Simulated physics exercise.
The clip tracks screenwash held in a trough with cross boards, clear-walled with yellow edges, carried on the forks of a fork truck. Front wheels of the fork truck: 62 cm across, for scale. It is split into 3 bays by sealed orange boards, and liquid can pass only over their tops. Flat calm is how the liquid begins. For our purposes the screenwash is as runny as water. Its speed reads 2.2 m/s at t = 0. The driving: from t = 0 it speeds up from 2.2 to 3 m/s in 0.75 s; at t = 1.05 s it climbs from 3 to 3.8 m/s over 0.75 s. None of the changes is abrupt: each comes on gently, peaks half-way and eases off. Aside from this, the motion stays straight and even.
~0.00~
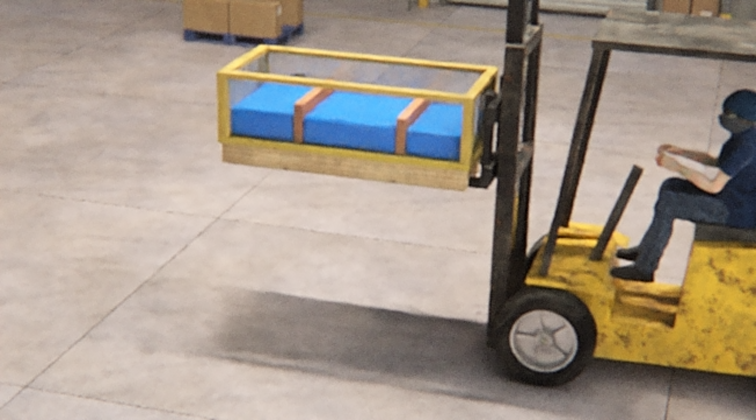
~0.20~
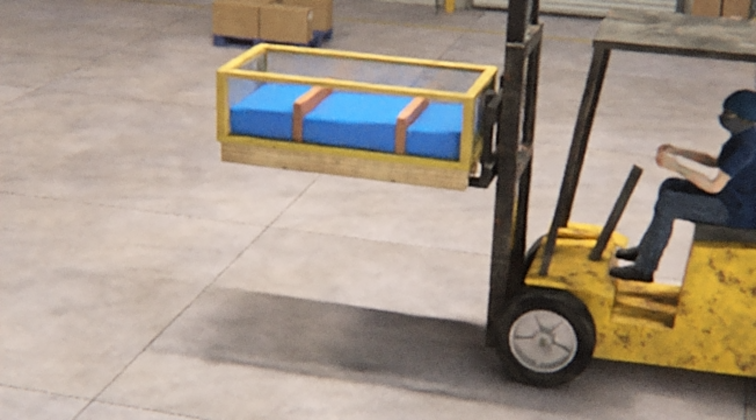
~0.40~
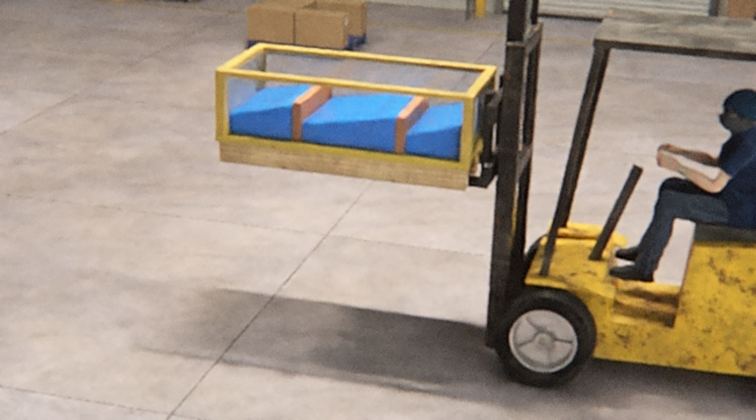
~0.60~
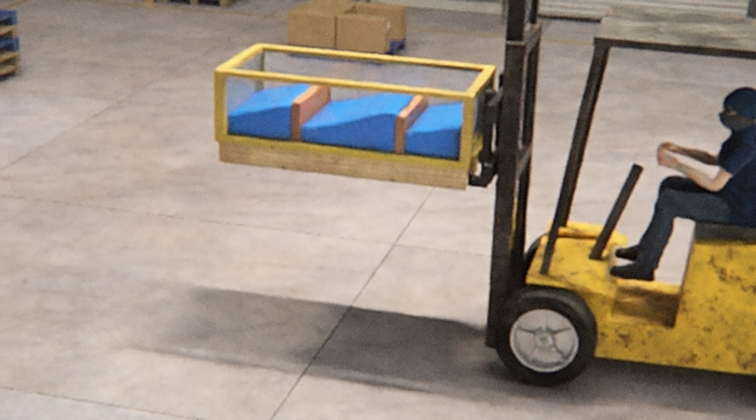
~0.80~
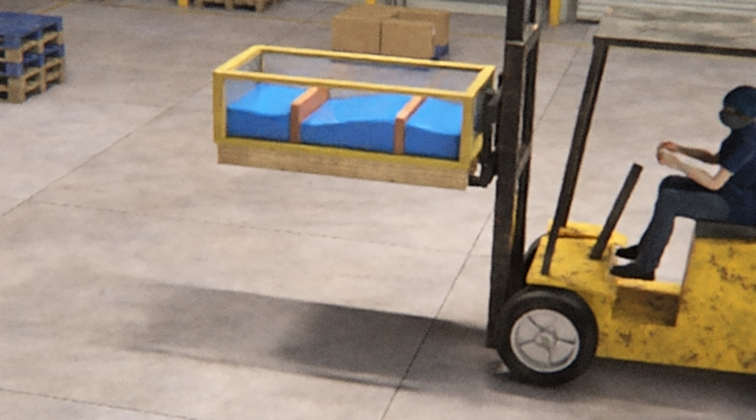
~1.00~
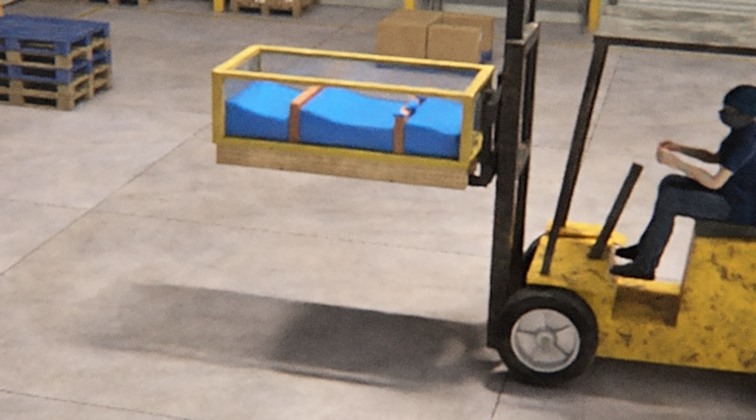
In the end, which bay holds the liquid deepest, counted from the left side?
The deepest is the third bay from the left.
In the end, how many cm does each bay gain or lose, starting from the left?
In cm: 0, 2 down, 3 up.
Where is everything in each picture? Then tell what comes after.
In the first frame, surface heights from the left, (266, 107), (358, 117), (433, 126); board top at (298, 105) and (401, 119); the front is on the left, levels are read along the near wall; a wheel hub at (542, 344).
In the second frame, surface heights from the left, (265, 106), (357, 116), (433, 125).
In the third frame, surface heights from the left, (265, 106), (357, 115), (432, 127).
In the fourth frame, surface heights from the left, (264, 106), (356, 115), (432, 127).
In the fifth frame, surface heights from the left, (262, 108), (355, 115), (432, 124).
In the sixth frame, surface heights from the left, (261, 108), (354, 118), (431, 122); a wheel hub at (544, 343).
After 1.40 s the mean depths from the left are 18, 18, 19 cm.
After 1.80 s the mean depths from the left are 18, 16, 20 cm.
After 2.30 s the mean depths from the left are 18, 16, 21 cm.
After 4.78 s the mean depths from the left are 18, 16, 21 cm.
